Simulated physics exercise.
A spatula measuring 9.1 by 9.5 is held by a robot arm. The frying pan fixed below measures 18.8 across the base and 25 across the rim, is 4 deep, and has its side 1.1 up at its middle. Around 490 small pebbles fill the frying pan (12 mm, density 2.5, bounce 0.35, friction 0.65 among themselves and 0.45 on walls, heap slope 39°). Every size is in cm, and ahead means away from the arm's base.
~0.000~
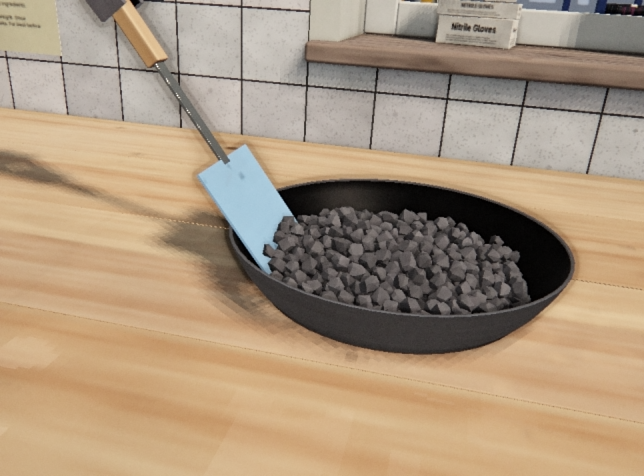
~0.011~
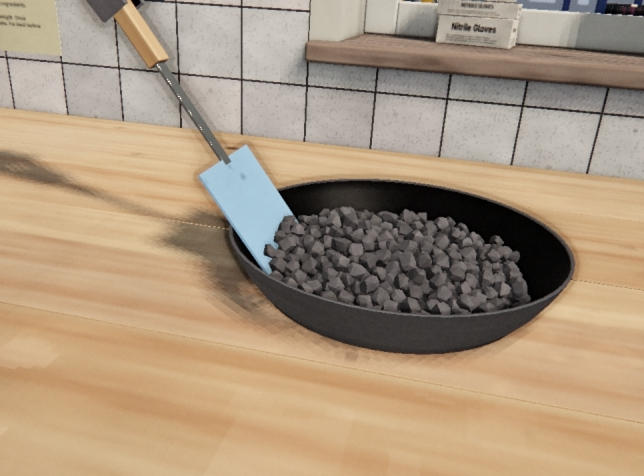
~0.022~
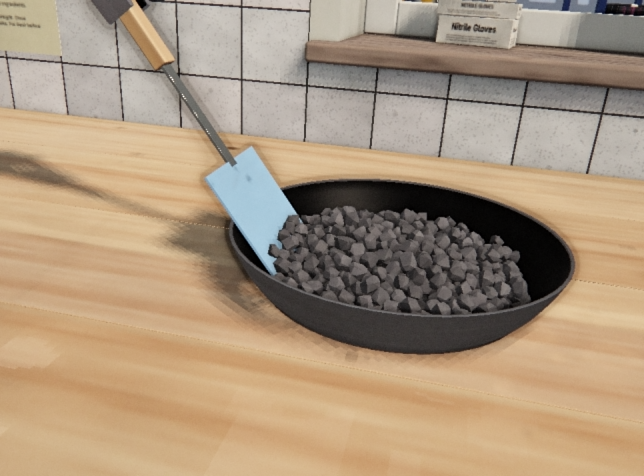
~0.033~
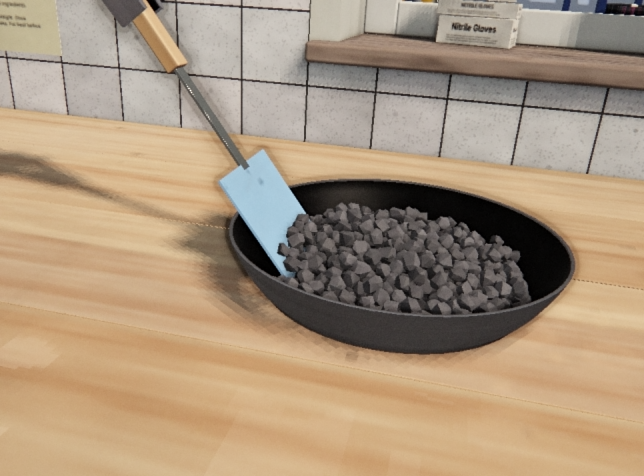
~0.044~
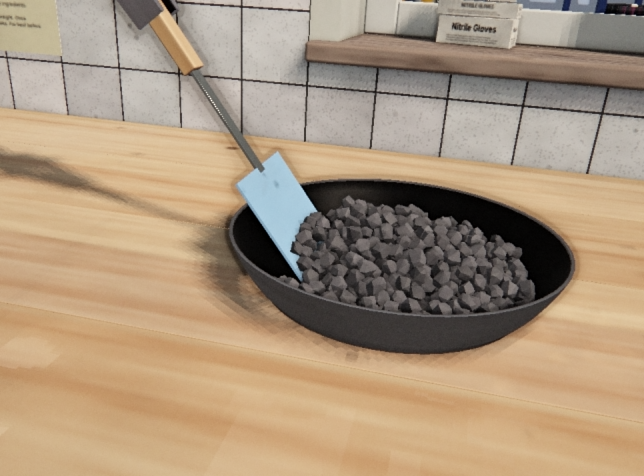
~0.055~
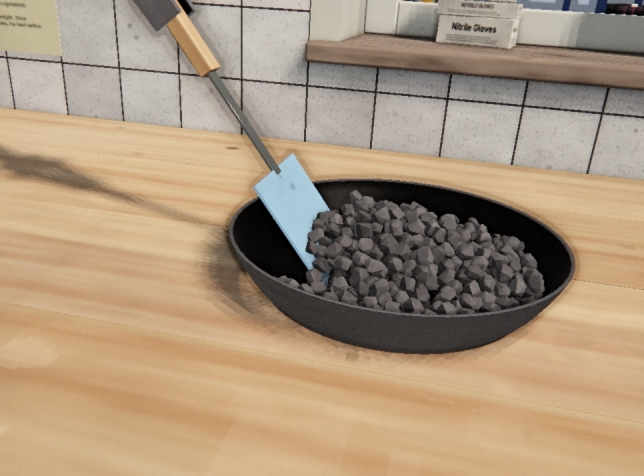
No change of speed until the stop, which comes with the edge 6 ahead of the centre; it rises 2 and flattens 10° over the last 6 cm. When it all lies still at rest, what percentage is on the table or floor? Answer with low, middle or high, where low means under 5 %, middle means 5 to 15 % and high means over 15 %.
High.
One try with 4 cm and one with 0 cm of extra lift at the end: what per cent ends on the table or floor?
Try one gives about 25 in a hundred, try two about 10 in a hundred.
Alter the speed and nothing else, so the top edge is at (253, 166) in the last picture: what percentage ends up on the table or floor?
Expect about 10 per cent there.
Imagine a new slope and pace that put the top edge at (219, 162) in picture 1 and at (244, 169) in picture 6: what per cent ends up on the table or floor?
About 5 per cent.
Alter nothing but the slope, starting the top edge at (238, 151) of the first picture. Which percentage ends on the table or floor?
I'd estimate around 25 per cent.
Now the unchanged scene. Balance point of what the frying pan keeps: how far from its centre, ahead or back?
Ahead, by about 5.0 cm.
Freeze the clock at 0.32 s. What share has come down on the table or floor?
It works out to about 20 in a hundred.
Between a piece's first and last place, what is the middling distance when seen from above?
About 6 centimetres.
After 0.08 s, sloping 53°, highest piece 6 above the table; 489 in the frying pan.
After 0.11 s, sloping 50°, highest piece 8 above the table; 489 in the frying pan.
After 0.32 s, sloping 43°, highest piece 8 above the table; 374 in the frying pan, 98 on the table or floor, 17 on the blade or in flight.
After 1.37 s, sloping 43°, highest piece 5 above the table; 371 in the frying pan, 118 on the table or floor.
At rest, 371 in the frying pan, 118 on the table or floor. That is 24 % on the table or floor.
